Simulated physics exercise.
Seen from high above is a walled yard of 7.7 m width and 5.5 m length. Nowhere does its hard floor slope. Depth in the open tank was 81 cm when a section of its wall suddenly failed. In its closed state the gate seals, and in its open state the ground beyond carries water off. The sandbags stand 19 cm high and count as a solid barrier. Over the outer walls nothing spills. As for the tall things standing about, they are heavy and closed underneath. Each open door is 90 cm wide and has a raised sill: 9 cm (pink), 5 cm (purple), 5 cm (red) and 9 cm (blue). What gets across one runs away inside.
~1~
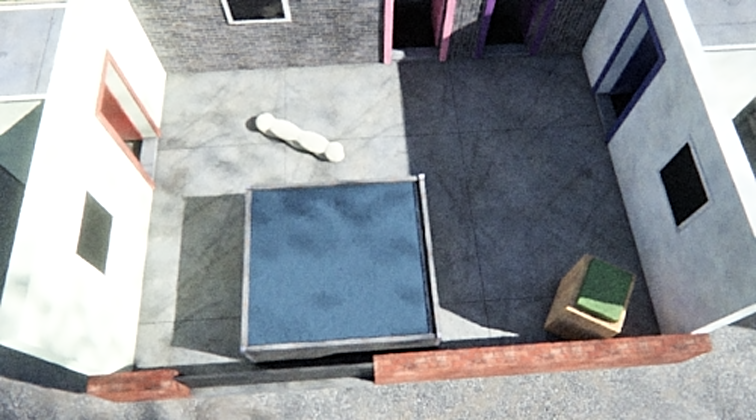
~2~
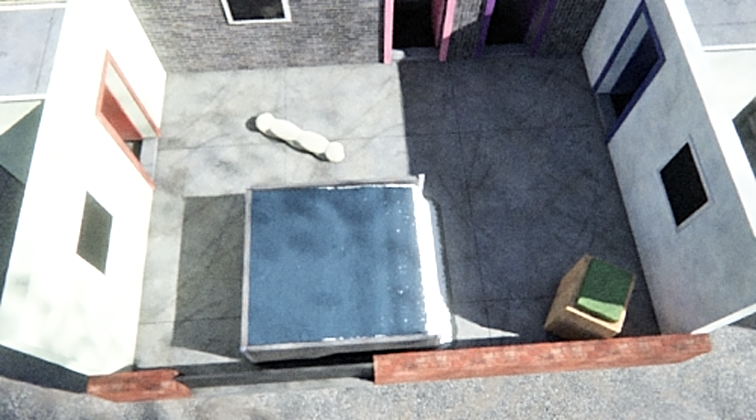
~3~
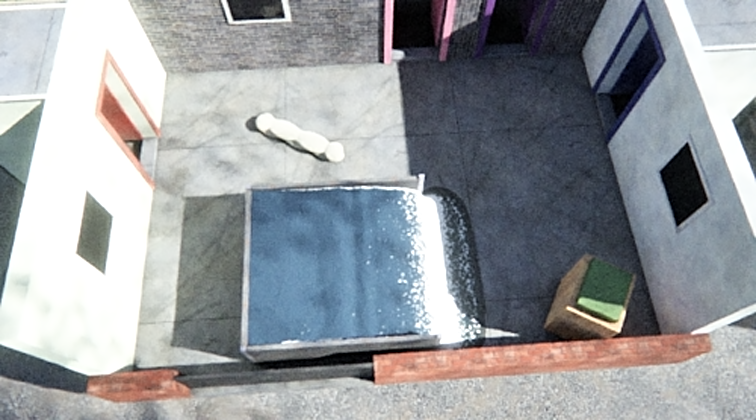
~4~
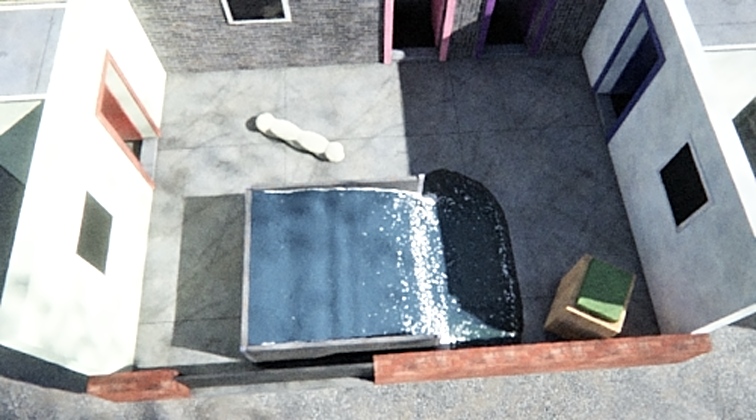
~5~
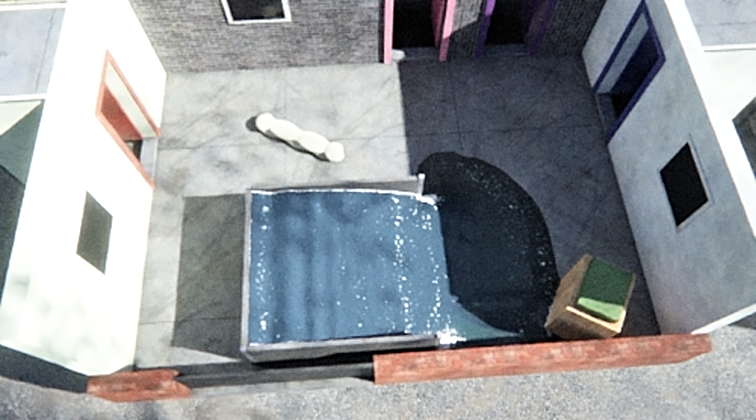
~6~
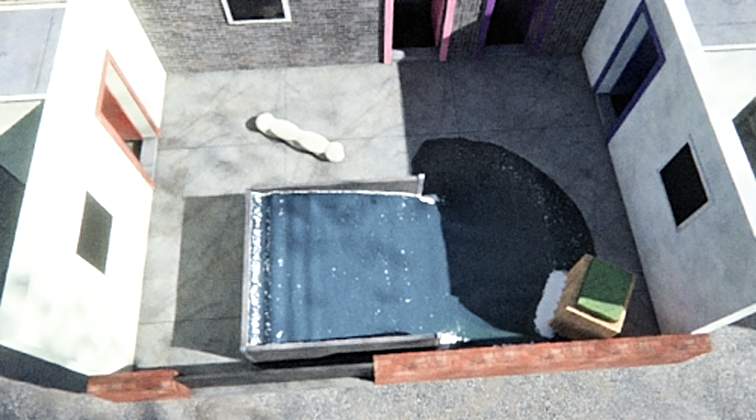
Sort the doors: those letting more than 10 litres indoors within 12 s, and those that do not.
The pink door is among those letting more in; the purple door is among those letting more in; the red door is among those letting more in; the blue door is among those letting more in.
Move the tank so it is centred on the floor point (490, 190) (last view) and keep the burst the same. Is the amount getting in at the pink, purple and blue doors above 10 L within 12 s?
Pink: Within limit; purple: Too much; blue: Too much.
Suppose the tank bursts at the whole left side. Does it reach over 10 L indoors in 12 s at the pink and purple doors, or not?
With respect to that limit, pink ends up inside it, purple ends up outside it.
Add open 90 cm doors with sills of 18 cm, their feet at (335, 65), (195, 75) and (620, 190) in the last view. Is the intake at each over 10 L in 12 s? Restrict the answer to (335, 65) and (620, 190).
In that order: Not over, above.
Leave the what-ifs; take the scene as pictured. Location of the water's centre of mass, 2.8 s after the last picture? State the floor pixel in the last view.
Around (494, 218).
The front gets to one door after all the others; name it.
It's the red door.
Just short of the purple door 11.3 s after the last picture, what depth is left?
Close to 8.0 cm of depth.
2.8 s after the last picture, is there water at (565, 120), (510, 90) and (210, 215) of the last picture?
Well, the first is drenched, the next drenched, the last untouched by it.
Then, 0.7 s after the last picture water covers 35 % of the floor and is deepest (68 cm) near (571, 351); pink door not reached, purple door not reached, red door not reached, blue door 3 cm at the sill, 0 L in.
Then, 1.5 s after the last picture water covers 40 % of the floor and is deepest (48 cm) near (622, 221); pink door not reached, purple door not reached, red door not reached, blue door 21 cm at the sill, 18 L in.
Then, 2.8 s after the last picture water covers 50 % of the floor and is deepest (52 cm) near (576, 54); pink door 7 cm at the sill, 0 L in, purple door 22 cm at the sill, 48 L in, red door not reached, blue door 19 cm at the sill, 94 L in.
Then, 6.3 s after the last picture water covers 90 % of the floor and is deepest (30 cm) near (176, 75); pink door 15 cm at the sill, 40 L in, purple door 18 cm at the sill, 453 L in, red door 9 cm at the sill, 2 L in, blue door 14 cm at the sill, 281 L in.
Then, 11.3 s after the last picture water covers 95 % of the floor and is deepest (18 cm) near (157, 261); pink door 8 cm at the sill, 63 L in, purple door 8 cm at the sill, 567 L in, red door 8 cm at the sill, 39 L in, blue door 8 cm at the sill, 303 L in.
